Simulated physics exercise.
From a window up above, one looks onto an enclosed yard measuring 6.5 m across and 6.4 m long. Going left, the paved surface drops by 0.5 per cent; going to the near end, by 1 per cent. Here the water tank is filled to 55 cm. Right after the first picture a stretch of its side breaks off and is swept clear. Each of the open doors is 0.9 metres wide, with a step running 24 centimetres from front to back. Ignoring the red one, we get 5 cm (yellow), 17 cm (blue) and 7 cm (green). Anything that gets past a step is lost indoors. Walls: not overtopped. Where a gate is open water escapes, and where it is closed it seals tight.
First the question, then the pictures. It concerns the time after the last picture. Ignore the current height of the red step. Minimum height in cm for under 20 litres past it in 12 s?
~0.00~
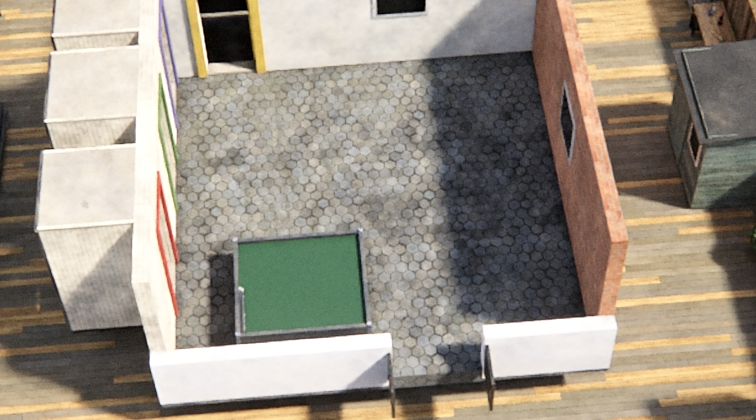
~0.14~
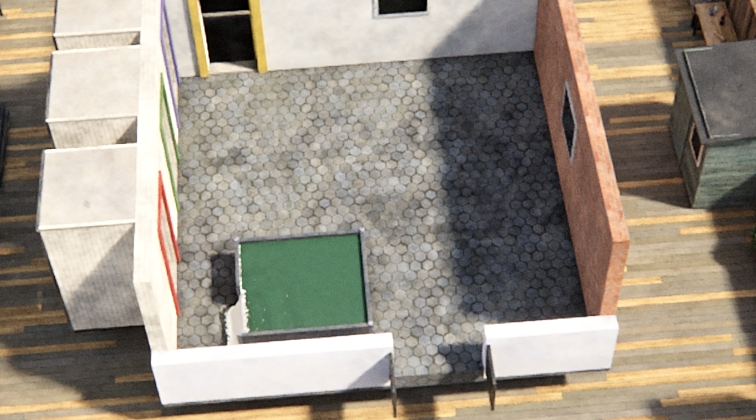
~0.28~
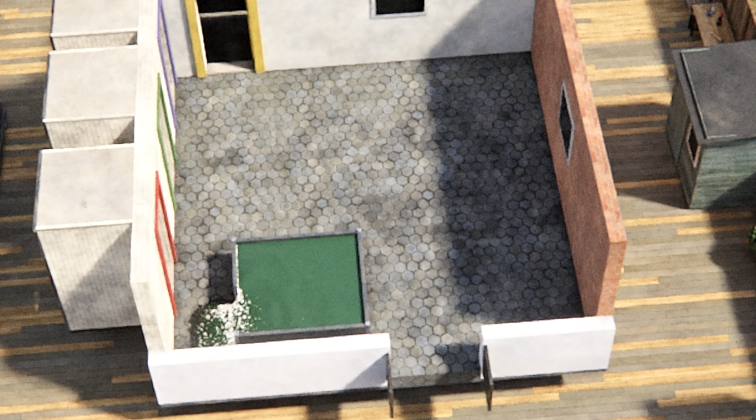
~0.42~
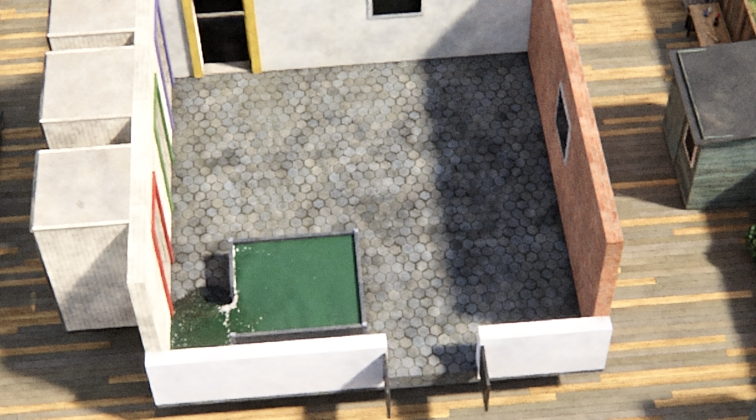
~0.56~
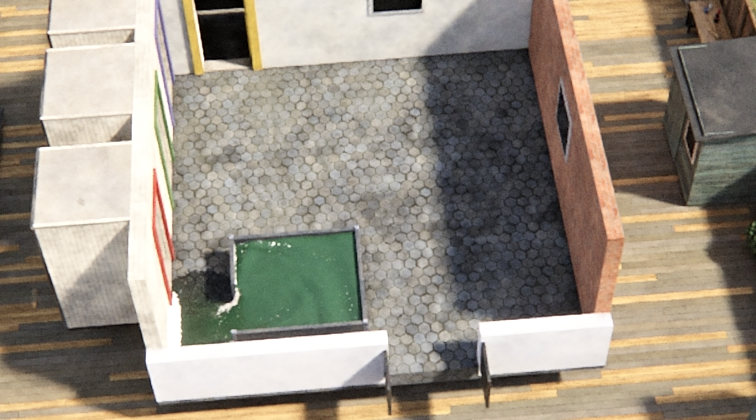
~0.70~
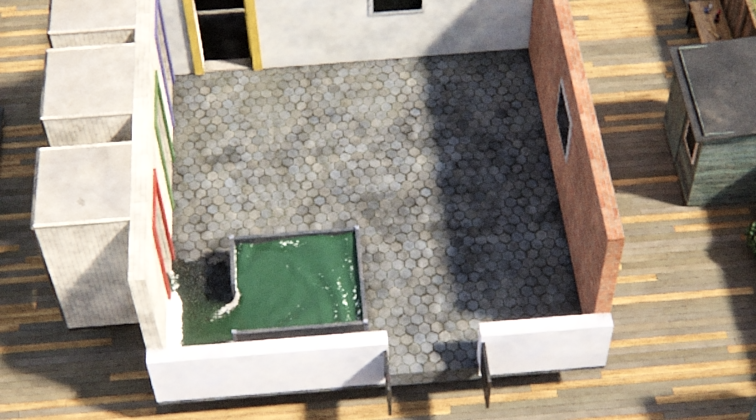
Approx. 15 cm.
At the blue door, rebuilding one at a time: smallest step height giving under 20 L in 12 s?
Roughly 7.0 cm at the blue door.
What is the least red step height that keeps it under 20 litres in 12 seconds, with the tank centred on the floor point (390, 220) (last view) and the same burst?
Then it needs to be around 20 cm high.
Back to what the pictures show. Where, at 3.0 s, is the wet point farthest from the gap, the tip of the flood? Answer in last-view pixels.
(173, 93).
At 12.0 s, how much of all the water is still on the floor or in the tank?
Around 86 percent is still there.
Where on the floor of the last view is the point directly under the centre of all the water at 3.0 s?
The balance point sits at roughly (264, 295).
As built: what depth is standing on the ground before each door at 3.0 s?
Centimetres: Red = 15, yellow = 0, blue = 4, green = 5.
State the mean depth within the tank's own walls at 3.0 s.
Around 27 cm on average.
After 1.4 s water covers 10 % of the floor, deepest (49 cm) near (172, 379); 14 cm at the red door, 4 litres in over its 9 cm step.
After 3.0 s water covers 30 % of the floor, deepest (32 cm) near (207, 366); 15 cm at the red door, 39 litres in over its 9 cm step.
After 12.0 s water covers 95 % of the floor, deepest (10 cm) near (172, 379); 6 cm at the red door, 79 litres in over its 9 cm step.
At the red door as built, the water arrived by 0.7 s and peaked near 17 cm at 2.2 s.
Run again over the same 12 s with other heights there, 33 litres in over 13 cm, 9 litres over 17.5 cm. The limit of 20 litres is kept from about 15 cm up.
